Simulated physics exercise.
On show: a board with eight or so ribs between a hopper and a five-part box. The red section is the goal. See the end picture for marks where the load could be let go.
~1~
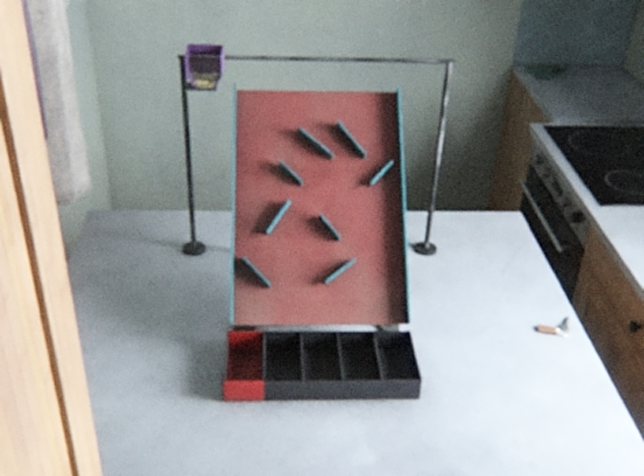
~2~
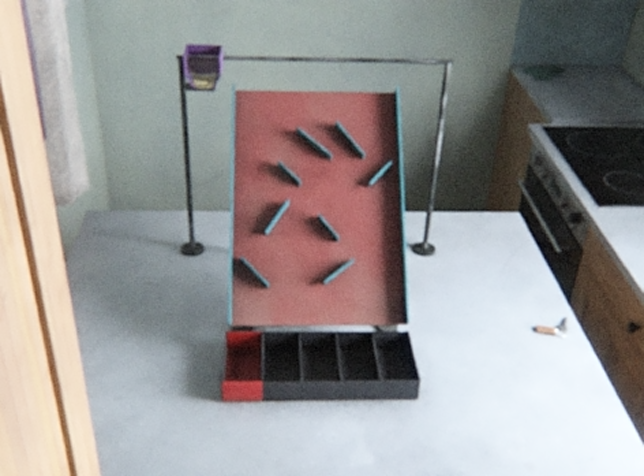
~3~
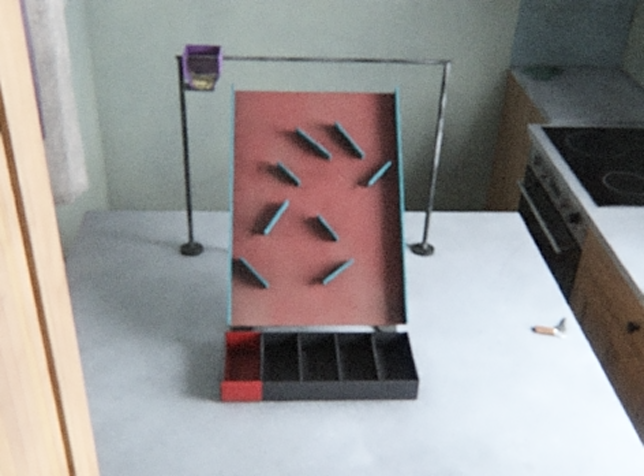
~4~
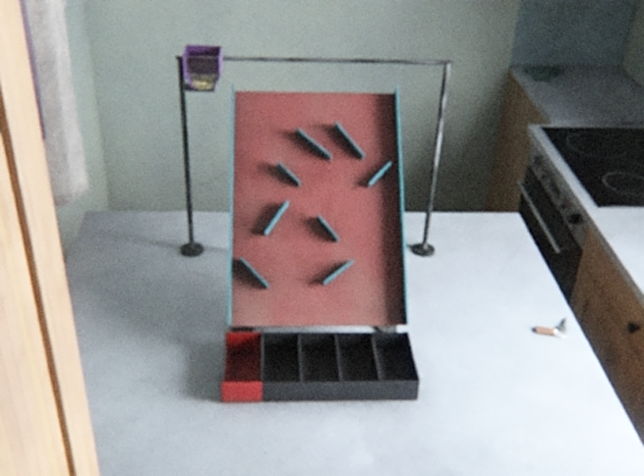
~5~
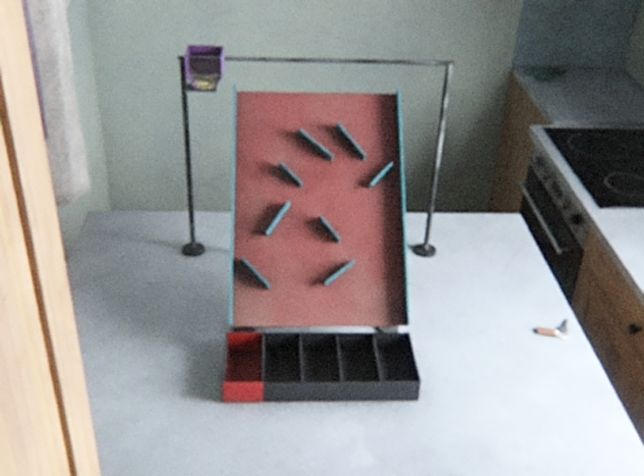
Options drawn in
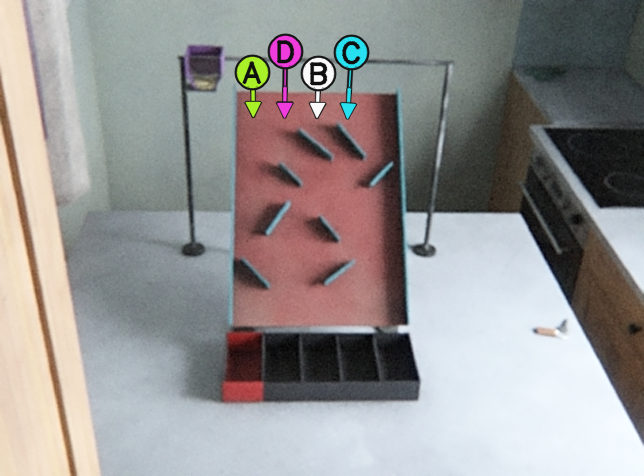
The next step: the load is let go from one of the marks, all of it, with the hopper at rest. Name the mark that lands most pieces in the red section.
The answer is mark A.
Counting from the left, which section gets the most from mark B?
It is the fifth one.
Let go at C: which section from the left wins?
The second from the left.
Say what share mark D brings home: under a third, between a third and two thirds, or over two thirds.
Under a third.
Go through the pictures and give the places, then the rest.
In the first frame, hopper at (206, 81), soya beans, door shut.
In the second frame, ribs (297, 127) to (332, 155), (337, 121) to (365, 155), (278, 161) to (301, 182).
In the third frame, ribs (369, 183) to (390, 162), (265, 232) to (288, 200), (318, 214) to (338, 238).
In the fourth frame, ribs (241, 257) to (268, 285), (324, 282) to (354, 259).
In the fifth frame, red section at (243, 391), number 1 of 5 from the left.
On the marked copy, mark A meets the board at (253, 111); mark B meets the board at (317, 112); mark C meets the board at (347, 113); mark D meets the board at (284, 112).
With A, about a third in the red section, about two thirds in other sections.
With B, none in the red section, most in other sections, a small part outside the box.
With C, a stray few in the red section, nearly all in other sections.
With D, a small part in the red section, most in other sections, a stray few outside the box.
